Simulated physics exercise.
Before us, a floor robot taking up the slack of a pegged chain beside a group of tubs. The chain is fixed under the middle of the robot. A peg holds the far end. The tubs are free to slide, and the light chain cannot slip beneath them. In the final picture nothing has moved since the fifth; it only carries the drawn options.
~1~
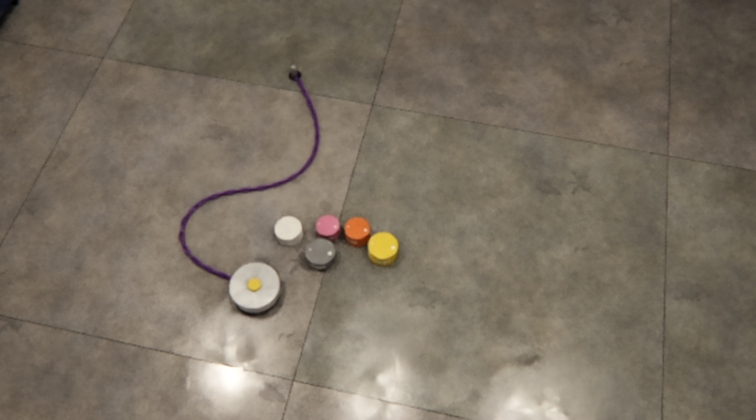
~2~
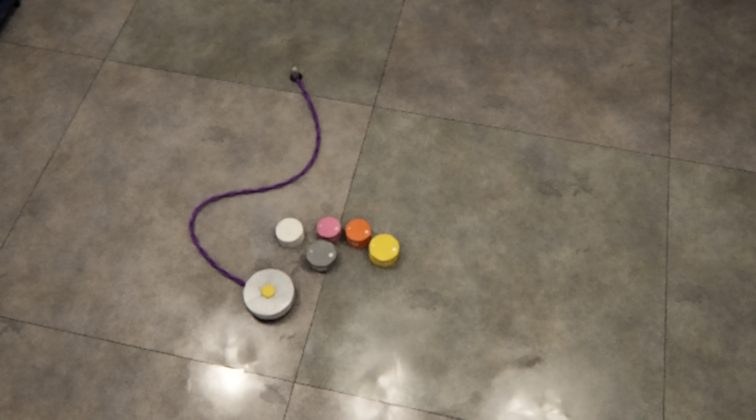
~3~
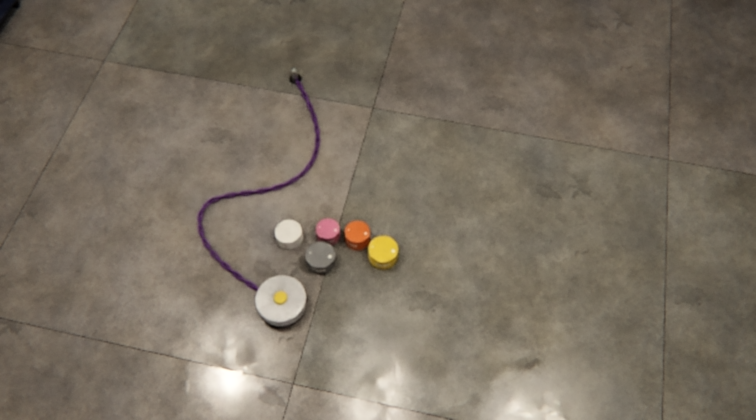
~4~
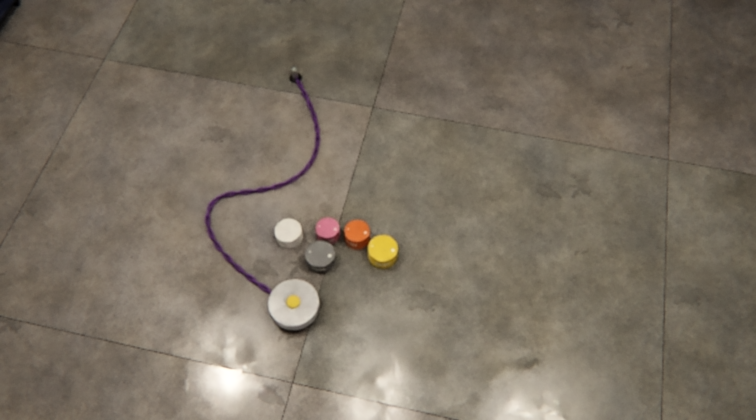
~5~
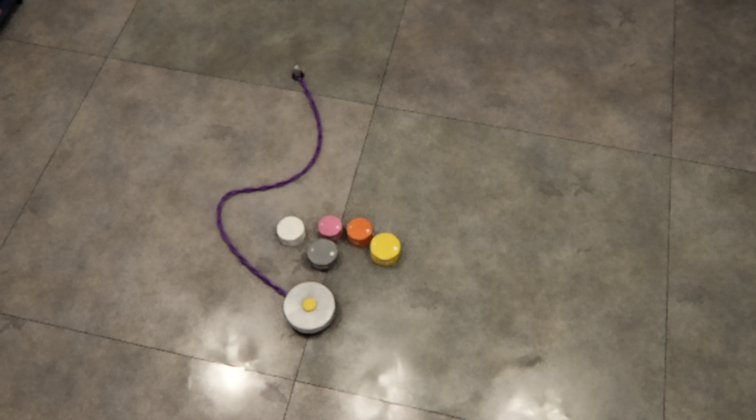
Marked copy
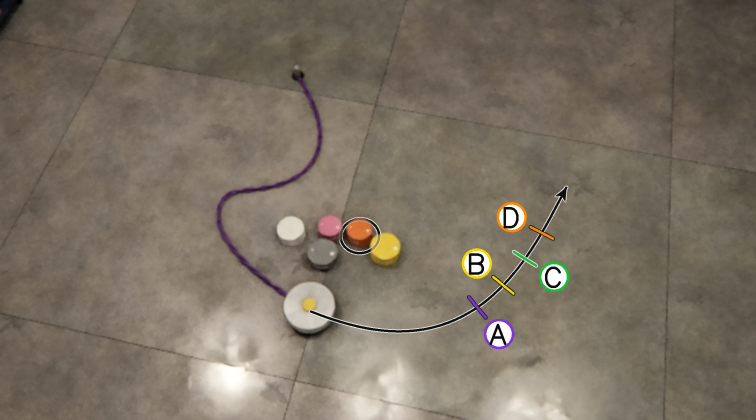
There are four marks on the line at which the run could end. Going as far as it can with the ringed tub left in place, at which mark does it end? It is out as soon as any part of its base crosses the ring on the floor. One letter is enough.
Mark A.
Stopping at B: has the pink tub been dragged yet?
By then, yes.
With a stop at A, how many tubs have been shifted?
By then, three.
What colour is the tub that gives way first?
The white tub.
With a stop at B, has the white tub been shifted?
Yes.
On the marked copy, A at (477, 307); B at (503, 285); C at (525, 259); D at (542, 233); the ring at (360, 236); the route from (311, 311) via (482, 304) to (566, 187).
With A. Early on, robot (369, 326); orange tub (360, 233).
Further on, robot (430, 325); orange tub (360, 233).
At the end, robot (478, 304); grey tub (337, 245); pink tub (340, 222); orange tub (361, 232); white tub (315, 223); the orange tub is still in its ring.
As for the rest, B drags the ringed tub to (374, 228); C drags the ringed tub to (388, 215); D drags the ringed tub to (398, 203).
